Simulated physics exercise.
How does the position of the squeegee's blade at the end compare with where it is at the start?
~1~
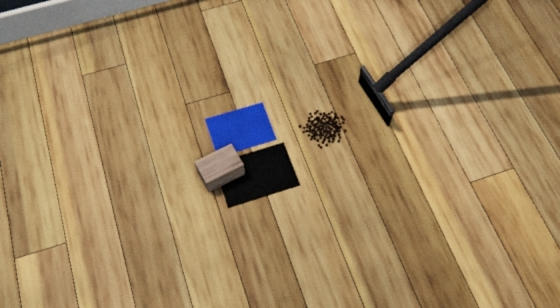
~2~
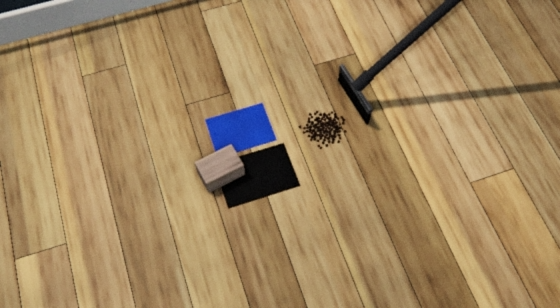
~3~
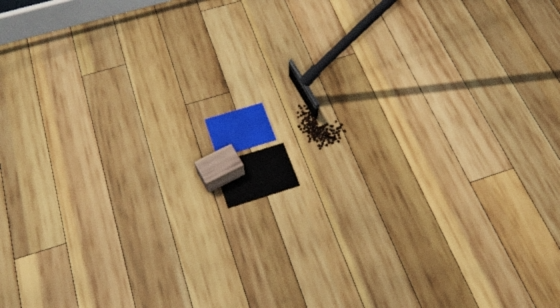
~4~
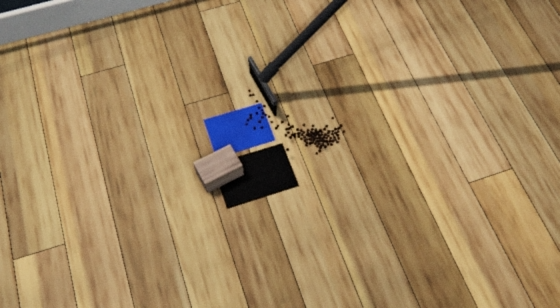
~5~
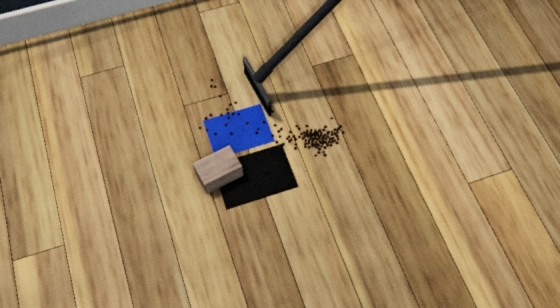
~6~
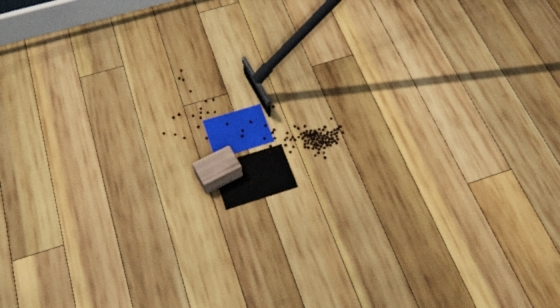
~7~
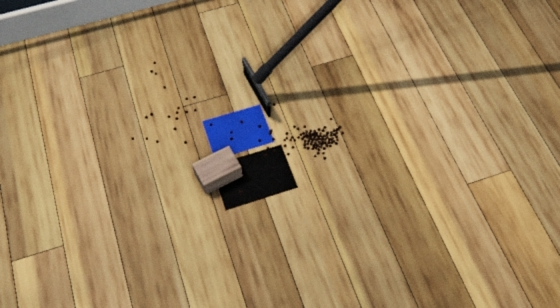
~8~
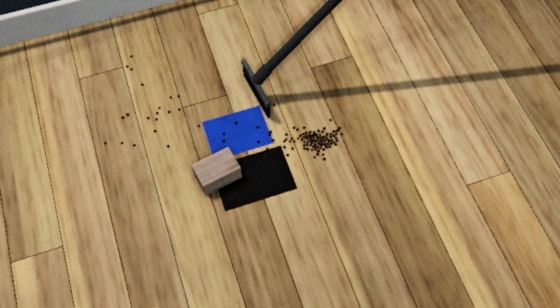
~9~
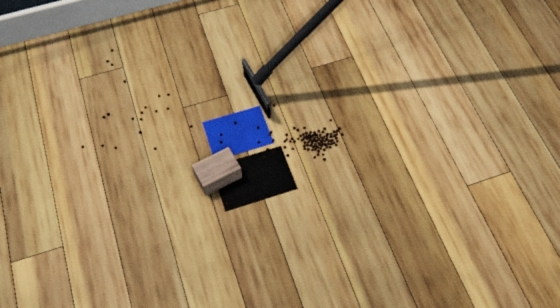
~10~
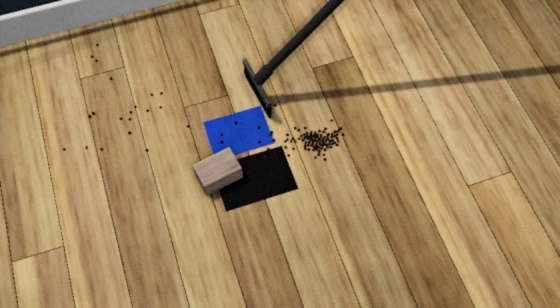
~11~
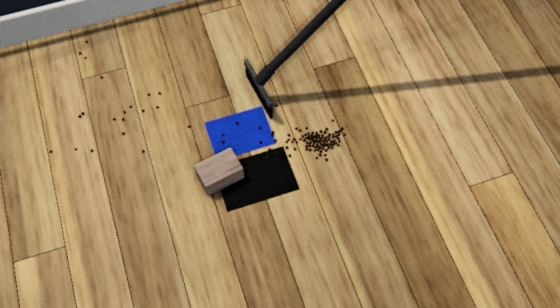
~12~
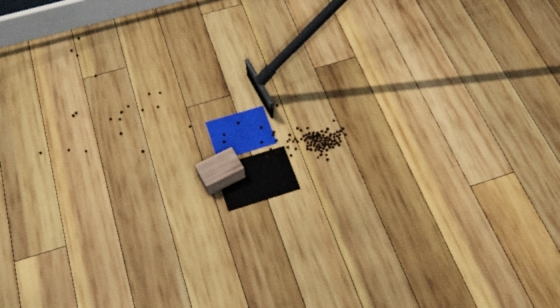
At the start the blade is to the upper right of the heap of beans, well away from the mats. By the end it is farther left, resting close to the upper right corner of the blue mat.
